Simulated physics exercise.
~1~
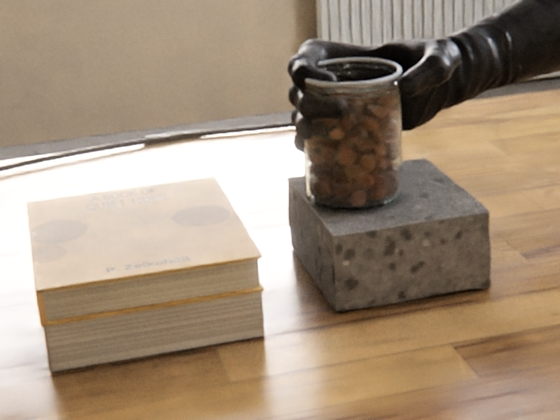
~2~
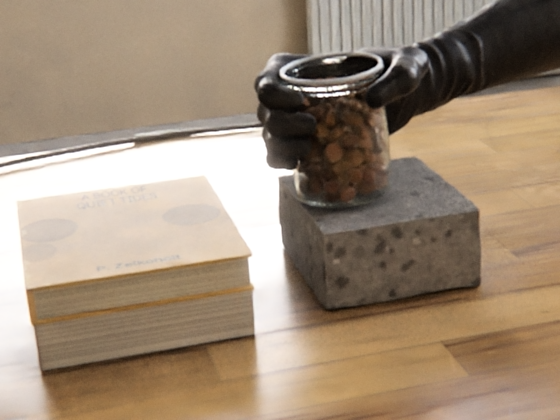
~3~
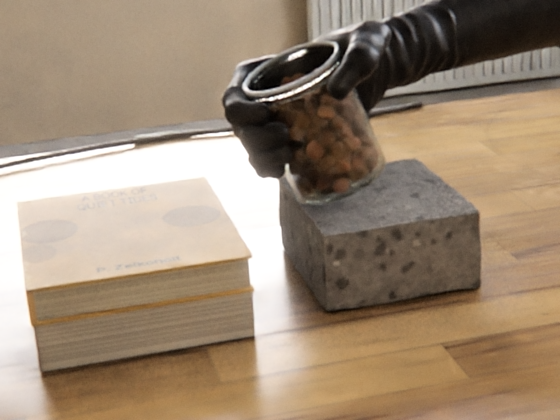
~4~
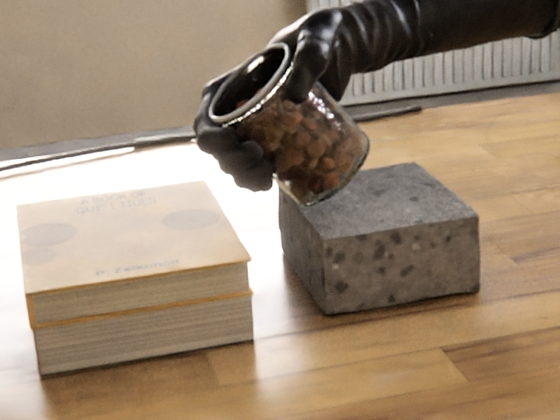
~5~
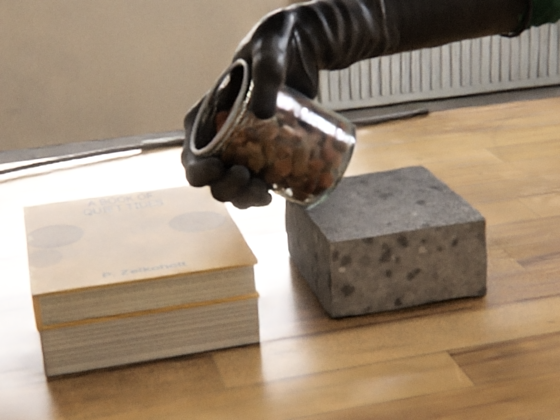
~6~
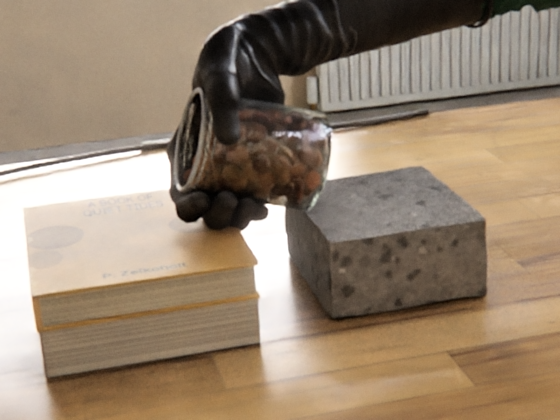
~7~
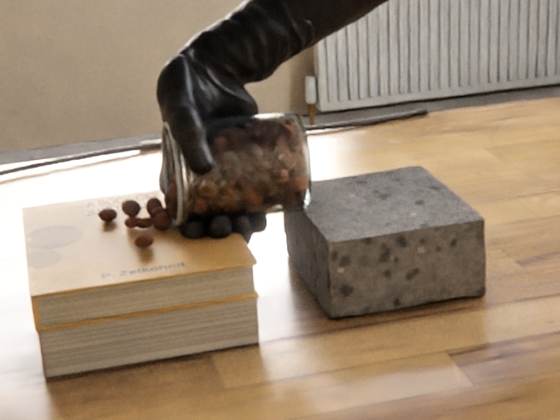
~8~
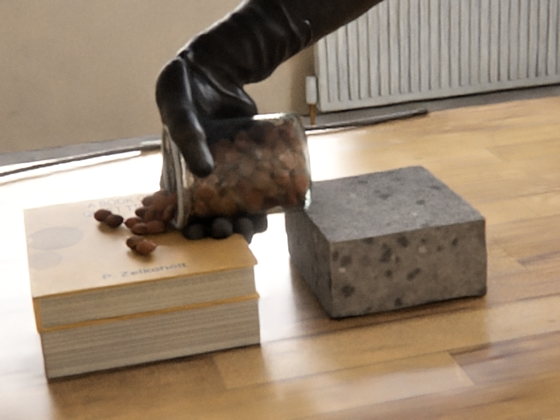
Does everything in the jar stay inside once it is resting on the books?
No, some of the brown pieces spill out of the mouth onto the top book, though most of them remain in the jar.
A hand in a long black glove holds a clear glass jar, part-filled with loose brown pieces, upright on a speckled grey block. The view looks slightly down on a wooden floor, with a stack of thick yellow-covered books at the left and a pale radiator behind. The hand tips the jar leftward toward the books, and at first the pieces stay inside. As it swings down onto its side, a few pieces tumble from its mouth onto the top cover. The jar ends lying level, still held, with most of its load inside.
